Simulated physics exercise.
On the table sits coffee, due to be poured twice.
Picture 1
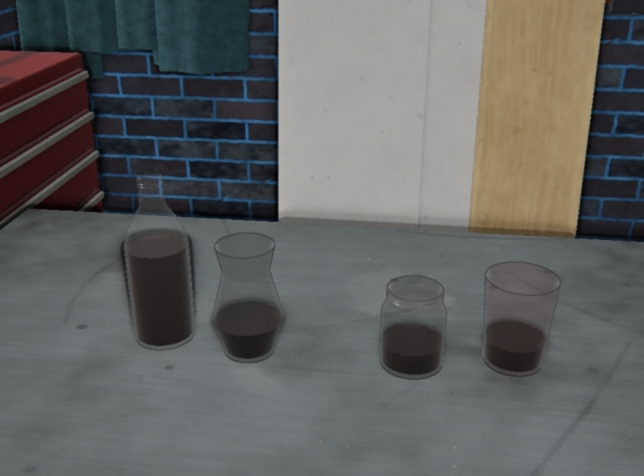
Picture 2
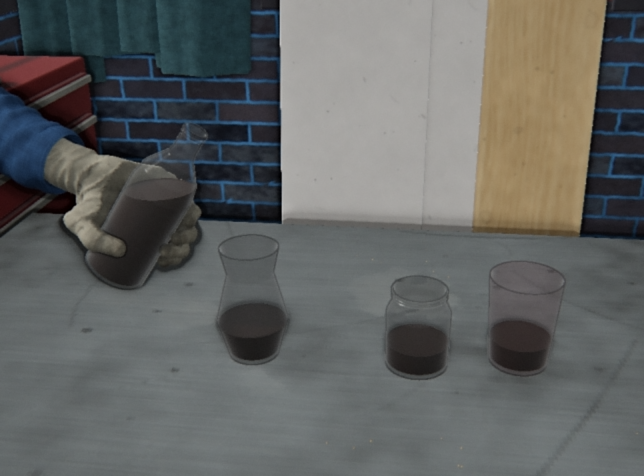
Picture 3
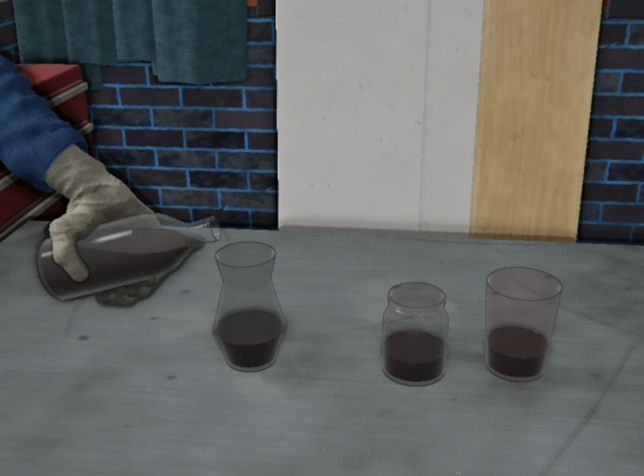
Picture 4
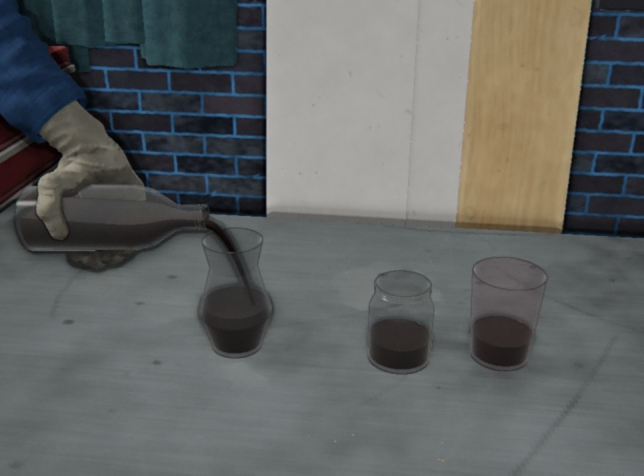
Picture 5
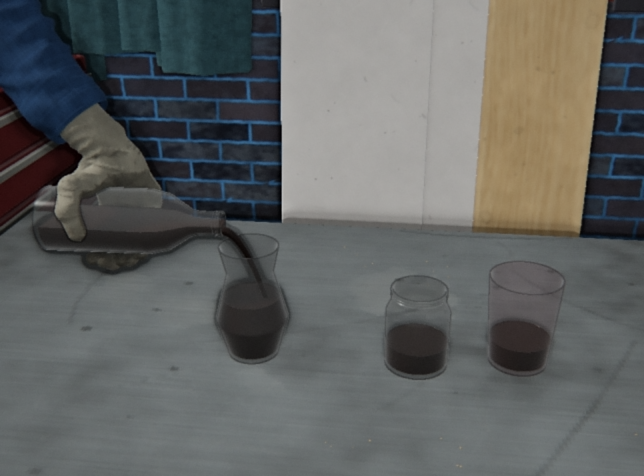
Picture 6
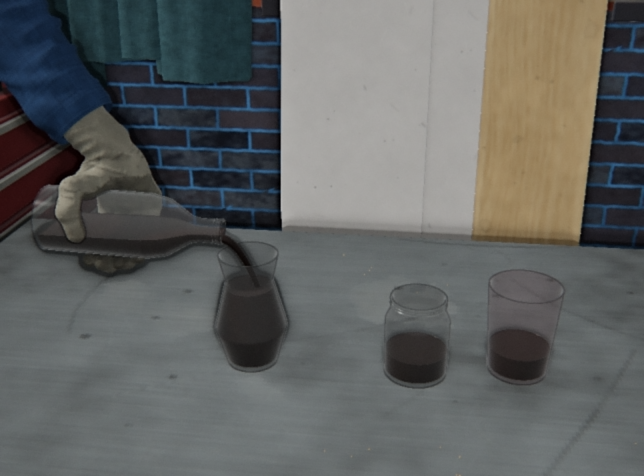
Gloved hand lifting a glass bottle of dark liquid, tilting it and pouring a stream into the vase-shaped glass beside it.
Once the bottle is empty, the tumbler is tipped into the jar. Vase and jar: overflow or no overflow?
Result: Vase: Too little space; jar: Enough space.
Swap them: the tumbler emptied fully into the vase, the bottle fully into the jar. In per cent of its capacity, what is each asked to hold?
Estimate: 50 in a hundred, then 170 in a hundred.
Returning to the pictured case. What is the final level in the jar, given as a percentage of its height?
Fill level: About 50 percent.
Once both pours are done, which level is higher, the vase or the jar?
It finishes higher in the one on the left.
Soon after, the vase is full to the brim and has run over.
In the end, the vase is full to the brim and has run over; the jar is about half full.
